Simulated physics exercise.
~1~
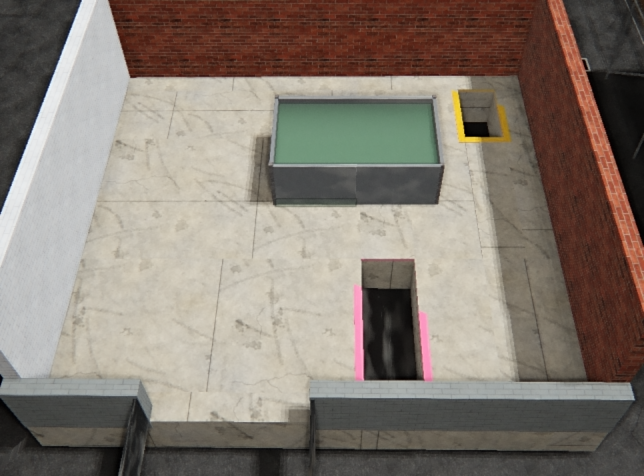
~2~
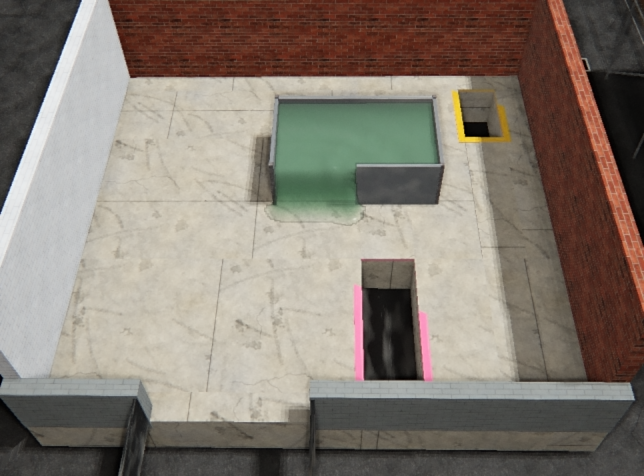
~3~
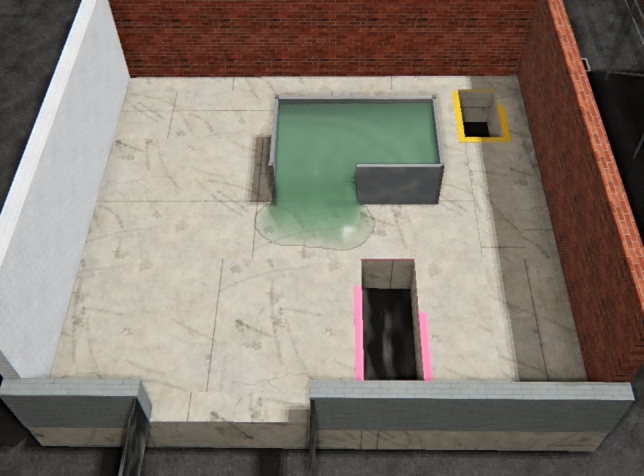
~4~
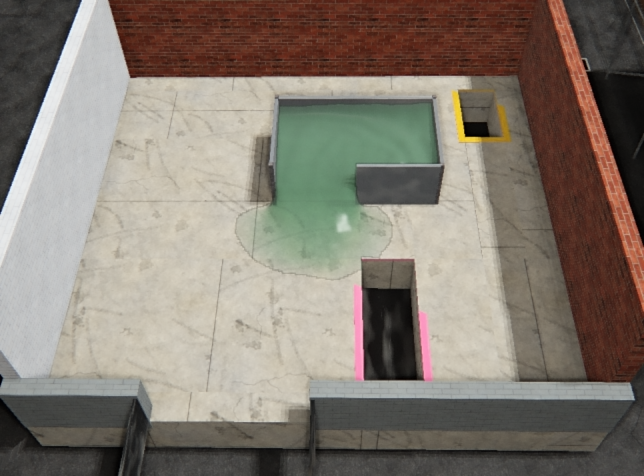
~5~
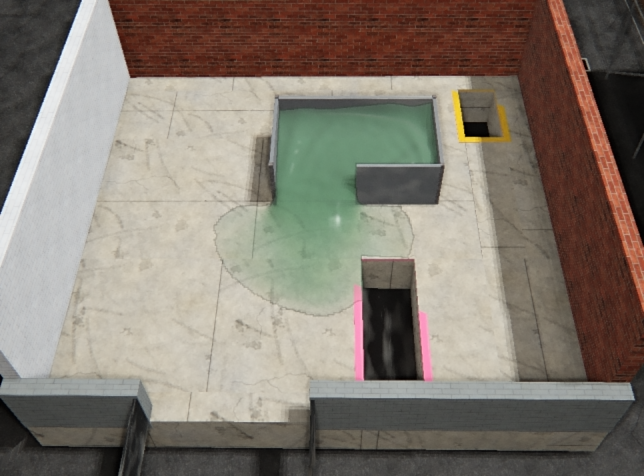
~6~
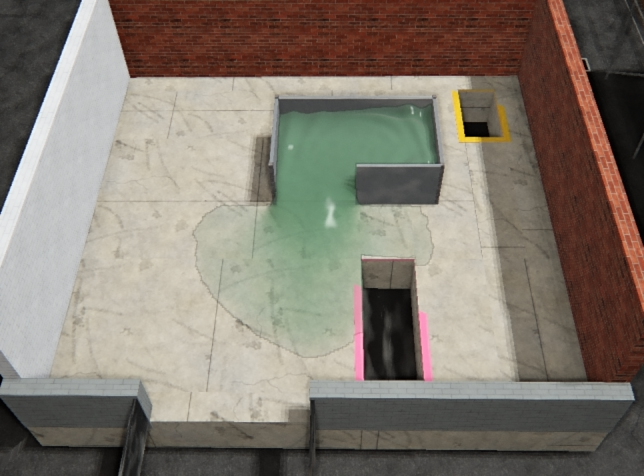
Green water poured out of a gap in the front left of a gray tank and spread across the concrete slab in a widening puddle, reaching the edge of the pink-marked pit.
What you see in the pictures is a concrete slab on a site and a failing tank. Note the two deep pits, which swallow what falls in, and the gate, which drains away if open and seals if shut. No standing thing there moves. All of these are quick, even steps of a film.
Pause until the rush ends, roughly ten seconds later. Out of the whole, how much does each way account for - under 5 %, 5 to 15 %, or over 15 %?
By the end, the gate accounts for over 15 %; the yellow pit accounts for under 5 %; the pink pit accounts for over 15 %.
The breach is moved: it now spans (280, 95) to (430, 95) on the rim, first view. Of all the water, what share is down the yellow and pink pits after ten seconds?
For yellow it's about 35 per cent, and for pink about 6 per cent.
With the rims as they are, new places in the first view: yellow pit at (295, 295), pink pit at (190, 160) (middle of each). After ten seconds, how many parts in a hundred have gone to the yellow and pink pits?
Per cent by pit - yellow: 45 / pink: 2.
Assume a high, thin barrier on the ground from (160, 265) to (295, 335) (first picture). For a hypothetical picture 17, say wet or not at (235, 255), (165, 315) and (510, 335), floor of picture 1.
Going one after another, I'd say reached by the flood, then kept clear of the flood, then kept clear of the flood.
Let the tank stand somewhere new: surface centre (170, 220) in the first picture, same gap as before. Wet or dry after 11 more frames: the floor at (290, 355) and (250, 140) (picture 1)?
Taking the two spots in the order asked: The first is waterlogged and the second is left untouched.
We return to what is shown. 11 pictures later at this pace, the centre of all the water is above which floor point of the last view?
My reading is close to (307, 228).
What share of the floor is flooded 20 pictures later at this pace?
About 35 per cent.
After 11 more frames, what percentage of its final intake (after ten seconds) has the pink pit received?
Working it through, I arrive at 35 %.
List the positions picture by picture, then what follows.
The first frame shows the water tank at (356, 133) is whole and still.
In the second frame, the front is at (269, 208), out from the gap at (316, 188).
In the third frame, the front is at (356, 242), out from the gap at (316, 191).
In the fourth frame, the front is at (333, 276), out from the gap at (316, 192).
In the fifth frame, the front is at (333, 308), out from the gap at (316, 193).
In the sixth frame, the front is at (304, 351), out from the gap at (316, 193).
A moment on, water covers 25 % of the floor; the gate 3 %, the yellow pit 0 %, the pink pit 4 %.
Next, water covers 35 % of the floor; the gate 11 %, the yellow pit 0 %, the pink pit 8 %.
Then, water covers 35 % of the floor; the gate 23 %, the yellow pit 0 %, the pink pit 15 %.
Later, water covers 50 % of the floor; the gate 35 %, the yellow pit 0 %, the pink pit 20 %.
In the end, water covers 60 % of the floor; the gate 45 %, the yellow pit 0 %, the pink pit 24 %.
